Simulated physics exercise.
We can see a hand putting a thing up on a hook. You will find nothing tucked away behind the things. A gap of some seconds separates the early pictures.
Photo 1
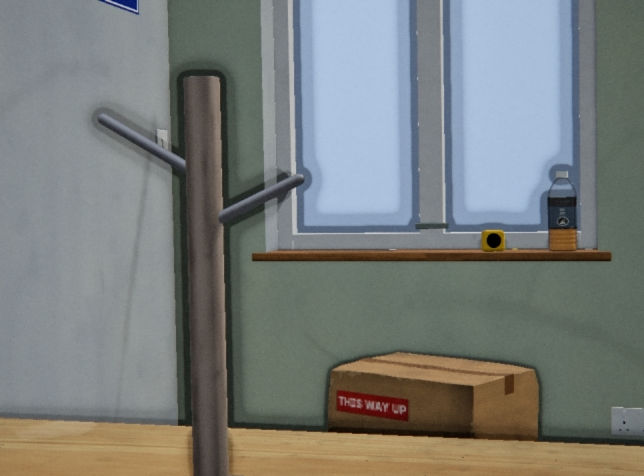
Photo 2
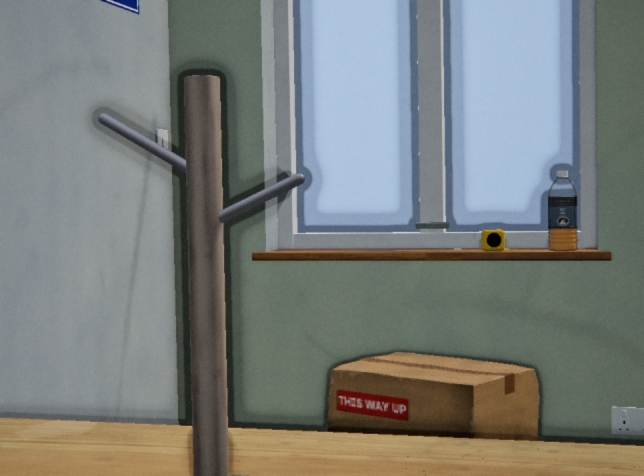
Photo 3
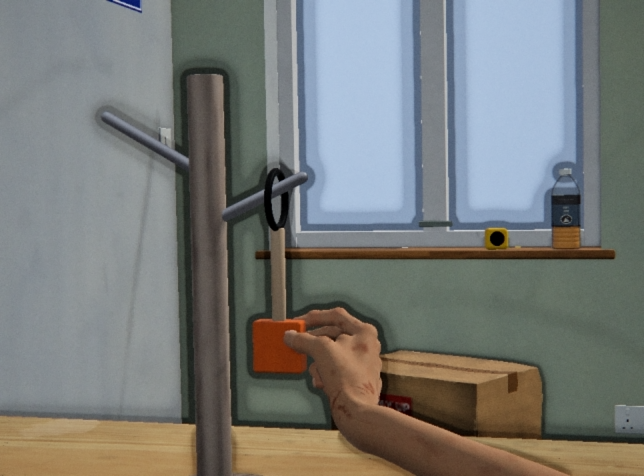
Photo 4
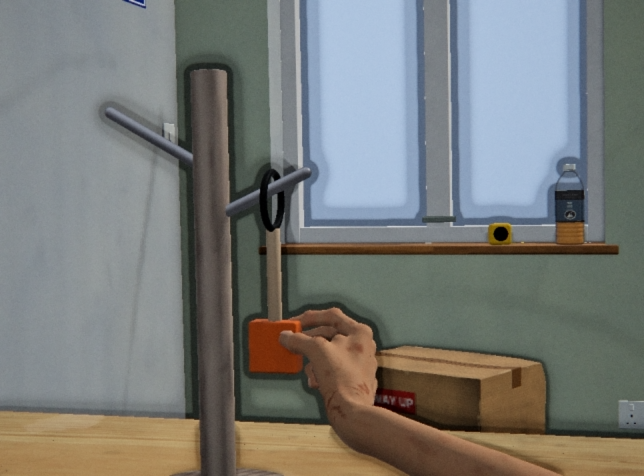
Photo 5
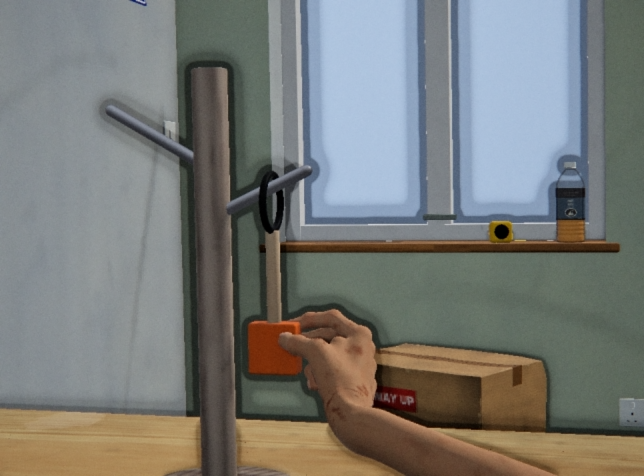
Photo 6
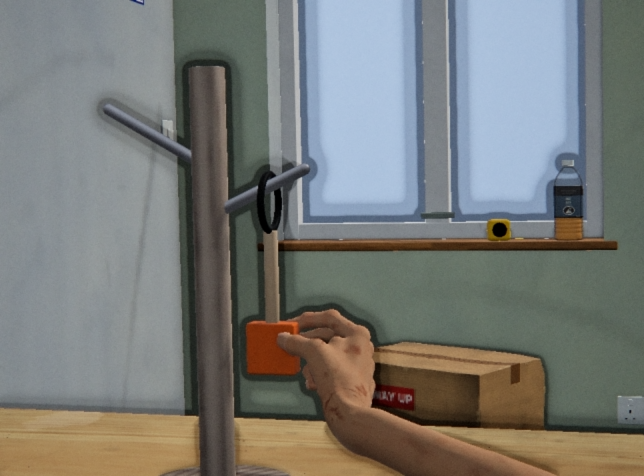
A hand holding an orange brush with a pale handle and black loop appears at the peg stand, the loop around its right peg, in a room seen from the front. The grey-brown stand rises left of centre before a green wall, window, bottle, small yellow object and cardboard box. The hand and brush then barely move, while the view shifts slightly.
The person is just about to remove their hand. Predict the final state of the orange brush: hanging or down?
Hanging.
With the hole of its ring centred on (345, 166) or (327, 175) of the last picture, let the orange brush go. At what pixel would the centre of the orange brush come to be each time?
I'd expect it to end near (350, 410) and near (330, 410), respectively.
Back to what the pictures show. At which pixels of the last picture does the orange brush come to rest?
Look close to (246, 290) and you'll find its middle.
Then, 0.14 s after the last picture, orange brush tipped 13° from how it was near (256, 288).
At rest, the orange brush stays on its peg, near (246, 290).
